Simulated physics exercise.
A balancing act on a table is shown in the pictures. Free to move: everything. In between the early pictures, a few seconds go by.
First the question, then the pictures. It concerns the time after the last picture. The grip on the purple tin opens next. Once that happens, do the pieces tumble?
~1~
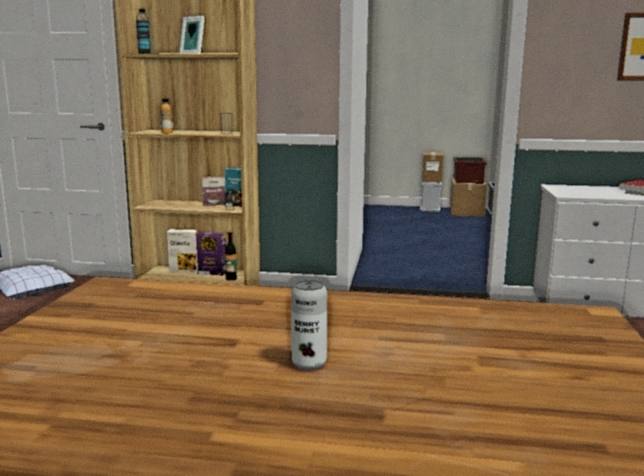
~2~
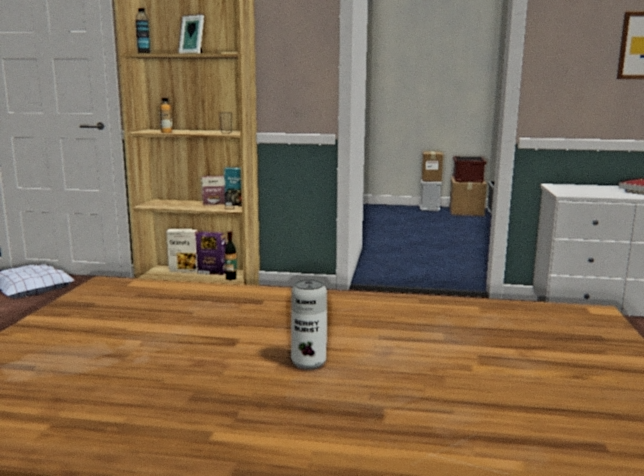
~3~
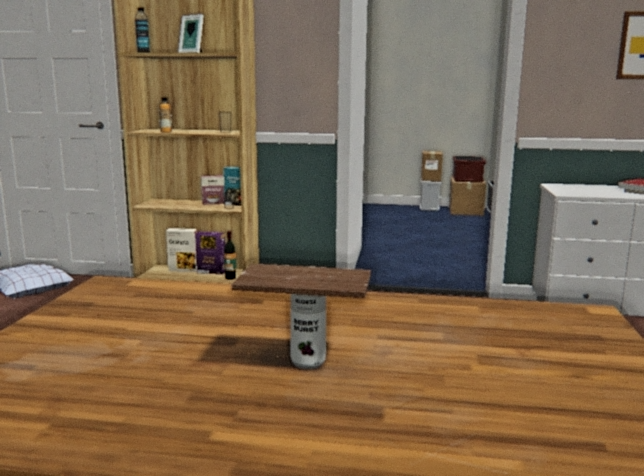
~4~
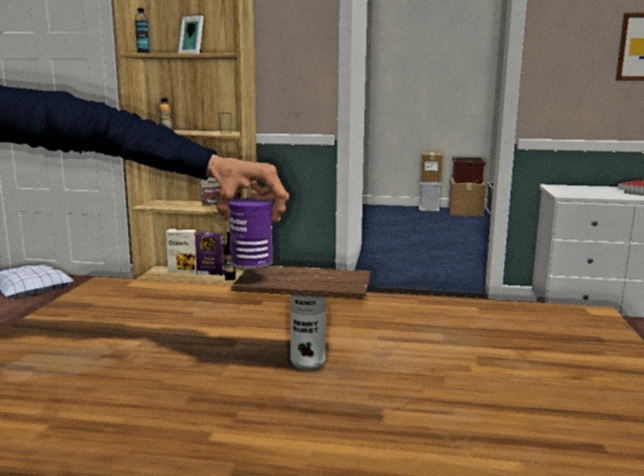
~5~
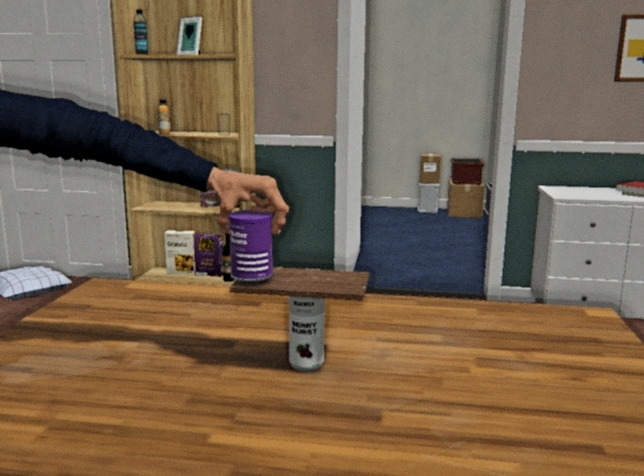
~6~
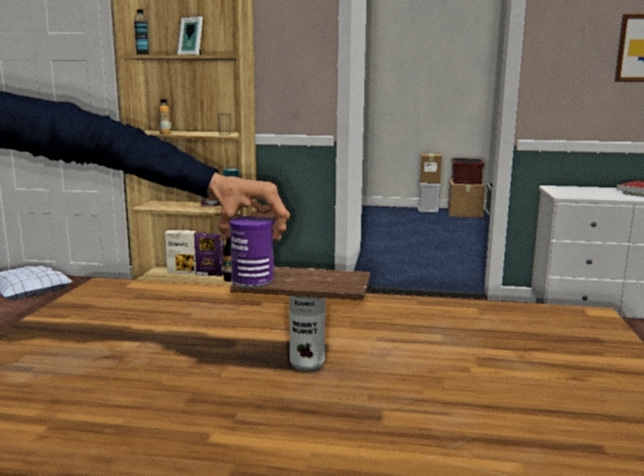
I expect failure here.
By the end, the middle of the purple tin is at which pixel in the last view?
Roughly pixel (197, 355) in the last picture.
Then, 0.30 s on from there, purple tin now fallen; brown board turned 50° from how it was put.
Then, 0.40 s on from there, brown board on its side.
Then, 0.60 s on from there, brown board now fallen.
In the end, fallen, purple tin and brown board; white can unmoved. At the end, from the last picture's camera, purple tin near (197, 354). The stack comes apart.
